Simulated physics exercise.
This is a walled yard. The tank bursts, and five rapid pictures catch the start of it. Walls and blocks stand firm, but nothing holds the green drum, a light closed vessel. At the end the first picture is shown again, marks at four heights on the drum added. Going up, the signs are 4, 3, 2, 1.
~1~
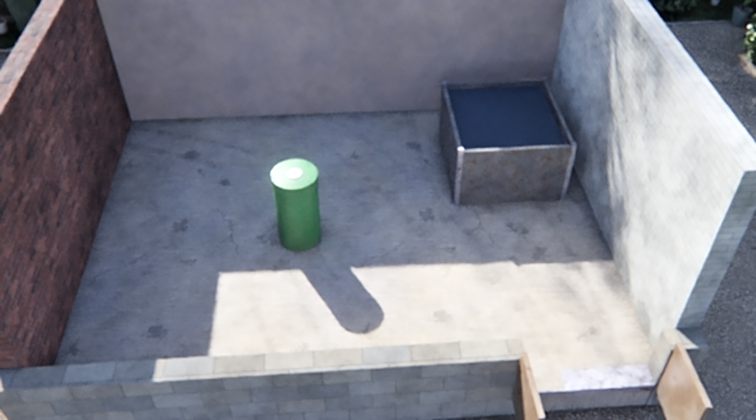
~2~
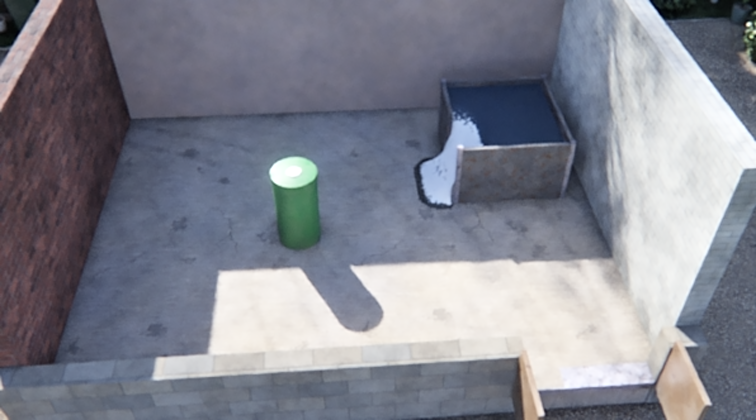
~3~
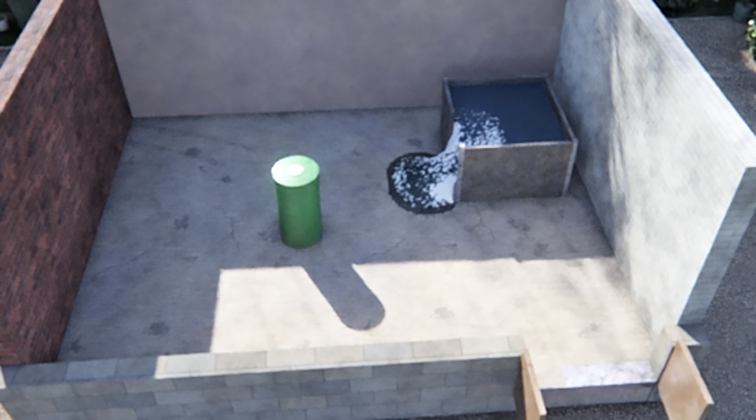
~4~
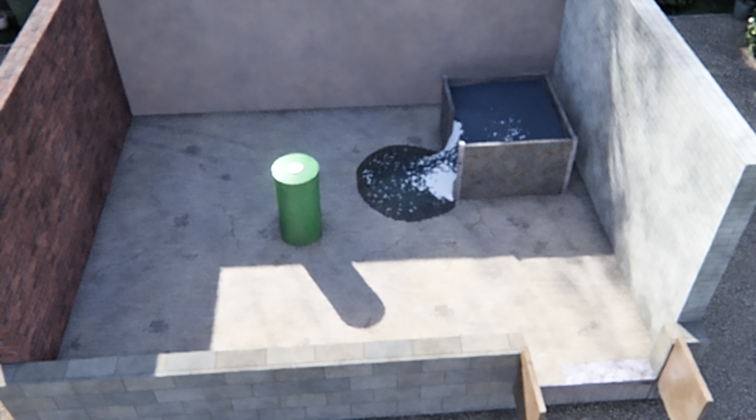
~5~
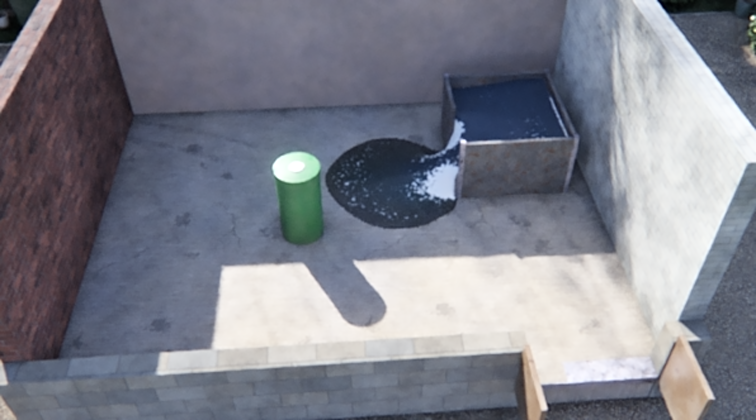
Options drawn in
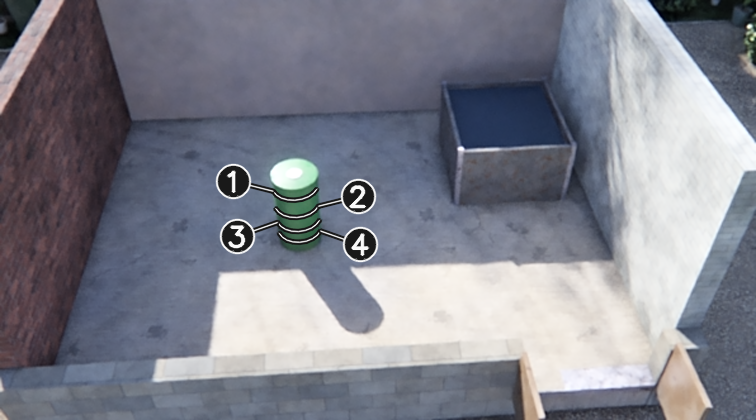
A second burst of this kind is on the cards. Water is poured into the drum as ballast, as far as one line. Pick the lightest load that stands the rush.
The limit is 3.
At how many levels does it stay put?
Three.
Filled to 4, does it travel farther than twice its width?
No, it does not.
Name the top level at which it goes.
That is level 4.
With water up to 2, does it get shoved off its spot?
No, that is safe.
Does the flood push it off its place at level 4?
Yes, it does.
In white, 1 at (294, 200); 2 at (296, 217); 3 at (298, 231); 4 at (299, 242); from the bottom up 4, 3, 2, 1.
With 1, it does not move.
With 2, it does not move.
With 3, it shifts by a finger or two and stays.
With 4, it is pushed about its own width away.
